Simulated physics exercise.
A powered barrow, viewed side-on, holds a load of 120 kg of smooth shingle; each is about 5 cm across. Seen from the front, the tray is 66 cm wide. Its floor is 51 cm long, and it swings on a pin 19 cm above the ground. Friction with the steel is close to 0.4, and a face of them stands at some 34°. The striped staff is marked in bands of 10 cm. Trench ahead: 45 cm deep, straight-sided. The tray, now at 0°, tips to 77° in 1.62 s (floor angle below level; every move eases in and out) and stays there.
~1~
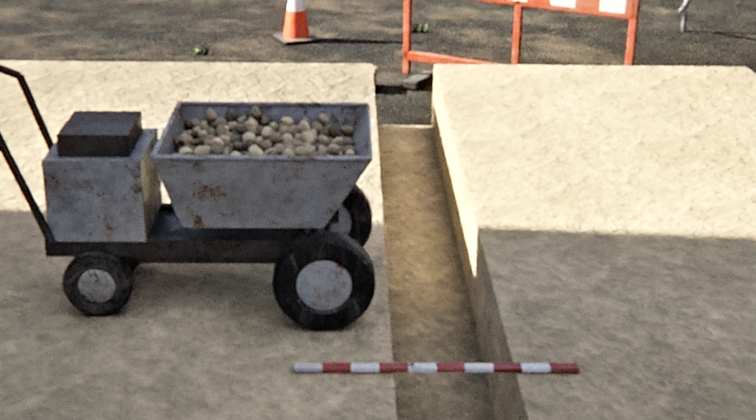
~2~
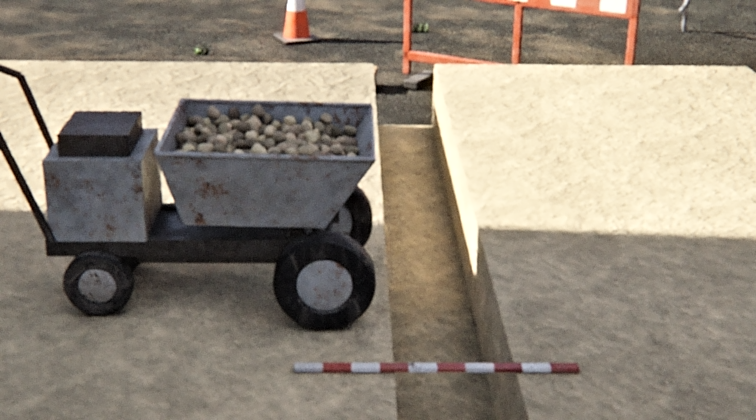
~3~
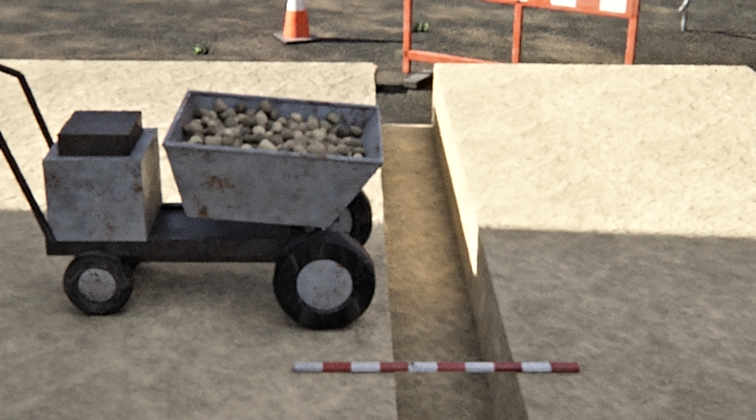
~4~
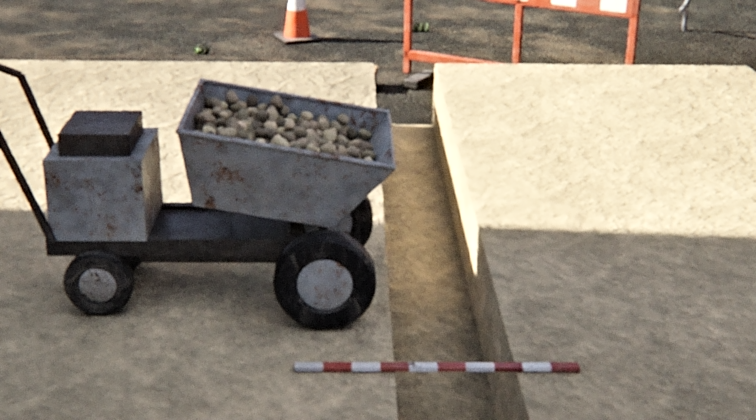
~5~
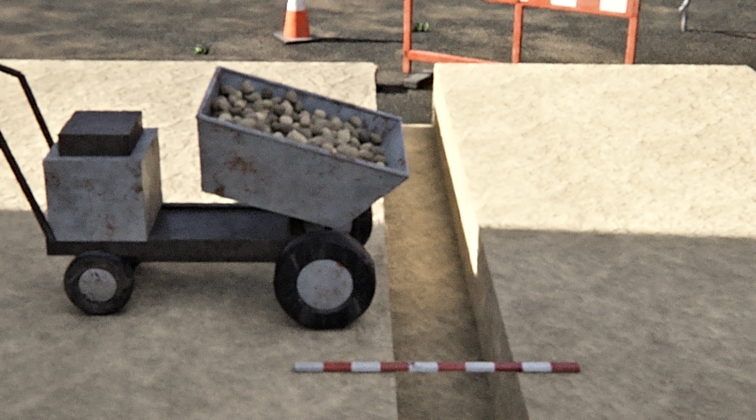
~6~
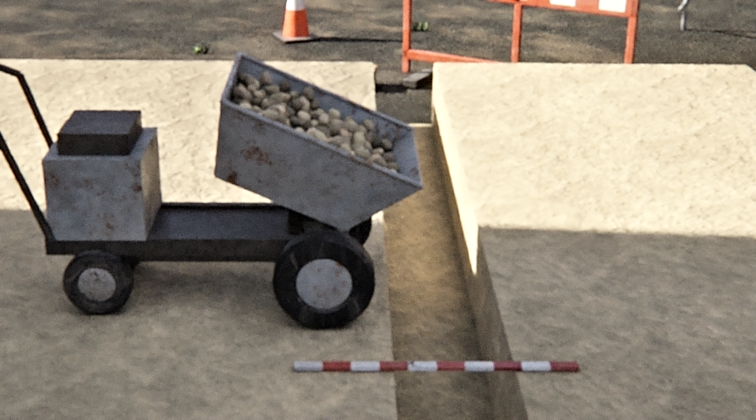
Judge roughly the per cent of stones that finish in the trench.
An estimated 57 per cent finish in the trench.
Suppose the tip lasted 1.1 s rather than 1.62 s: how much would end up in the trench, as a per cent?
Near 50 per cent.
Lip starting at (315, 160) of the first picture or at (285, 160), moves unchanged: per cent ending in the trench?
The first start gives about 100 per cent, the second about 100.
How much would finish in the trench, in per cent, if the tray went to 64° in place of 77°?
I'd guess some 50 in a hundred.
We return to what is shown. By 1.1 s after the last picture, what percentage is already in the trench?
Around 25 per cent of it.
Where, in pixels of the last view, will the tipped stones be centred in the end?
Near (484, 365).
Then, 0.6 s after the last picture the floor is at 65°, 97 % in the tray, 3 % in the trench; the foremost stones are at (491, 255).
Then, 1.1 s after the last picture the floor is at 77°, 39 % in the tray, 25 % in the trench, 36 % past the trench; the foremost stones are at (644, 280).
Then, 1.5 s after the last picture the floor is at 77°, 15 % in the tray, 41 % in the trench, 44 % past the trench; the foremost stones are at (720, 278).
Then, 3.4 s after the last picture the floor is at 77°, 0 % in the tray, 57 % in the trench, 43 % past the trench; the foremost stones are at (750, 278).
